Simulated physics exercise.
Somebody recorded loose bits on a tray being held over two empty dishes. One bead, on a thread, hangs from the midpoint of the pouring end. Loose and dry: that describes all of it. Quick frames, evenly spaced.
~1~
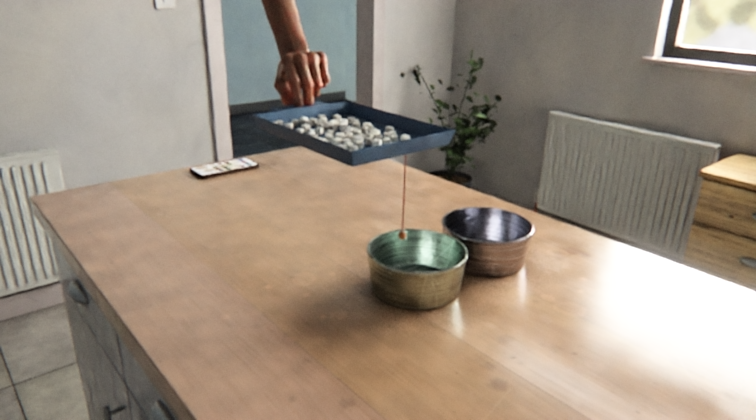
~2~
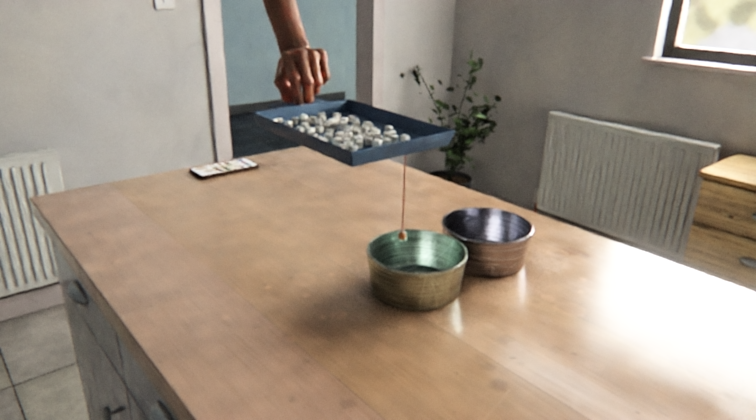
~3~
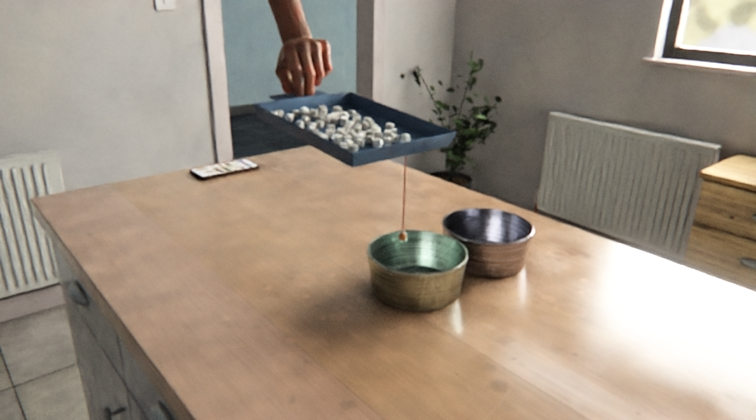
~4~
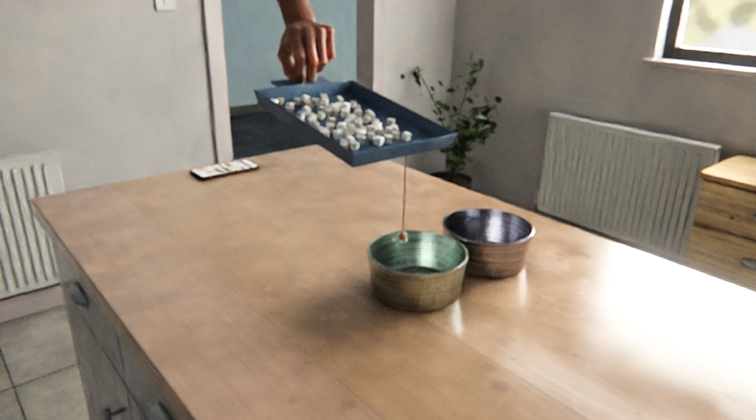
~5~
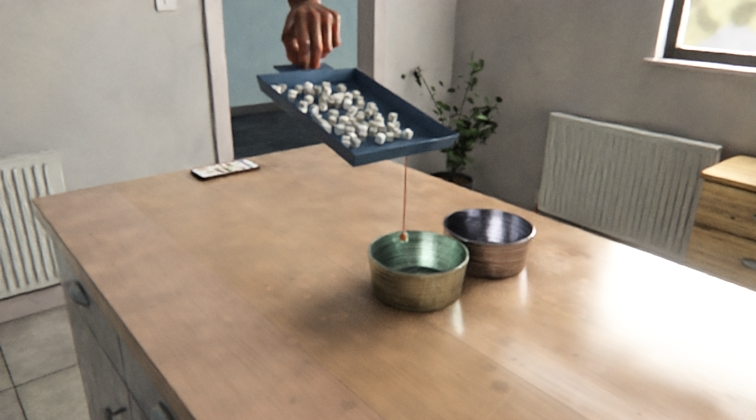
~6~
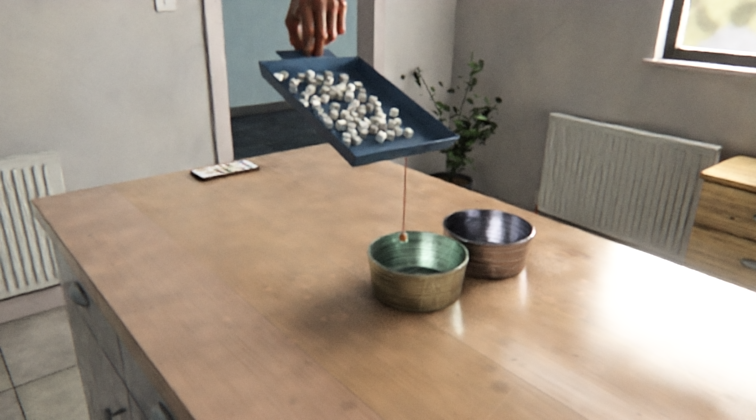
On a wooden counter, two empty bowls sit while a hand tilts a blue tray of white cubes above.
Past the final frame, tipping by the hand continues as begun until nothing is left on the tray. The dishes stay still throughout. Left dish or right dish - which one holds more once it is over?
The left one holds more.
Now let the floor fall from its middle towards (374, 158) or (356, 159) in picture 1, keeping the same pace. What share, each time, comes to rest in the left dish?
Case one near 20 %; case two near 10 %.
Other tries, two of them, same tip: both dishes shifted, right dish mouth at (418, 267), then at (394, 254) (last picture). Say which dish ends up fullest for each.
Try 1: The dish at right. Try 2: The dish at right.
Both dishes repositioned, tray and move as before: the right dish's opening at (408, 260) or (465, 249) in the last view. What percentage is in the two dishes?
In turn 60 and 80 in a hundred.
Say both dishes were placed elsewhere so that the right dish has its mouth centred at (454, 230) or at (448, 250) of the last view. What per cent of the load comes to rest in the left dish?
Roughly 20 % and 20 %.
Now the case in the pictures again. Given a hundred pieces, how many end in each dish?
Left dish near 40 in a hundred; right dish near 0.
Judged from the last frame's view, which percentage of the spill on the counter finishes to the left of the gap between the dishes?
Close to 40 per cent.
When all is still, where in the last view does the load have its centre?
Somewhere around (434, 302) in the final view.
Soon, tray tipped steeply; nearly all on the tray; a small part in the air.
A while on, tray tipped past a quarter turn; about two thirds on the tray; a small part in the left dish; about a quarter outside both; a small part in the air.
Towards the end, tray tipped past a quarter turn; about half in the left dish; a stray few in the right dish; about half outside both.
Finally, tray tipped past a quarter turn; about half in the left dish; a stray few in the right dish; about half outside both.
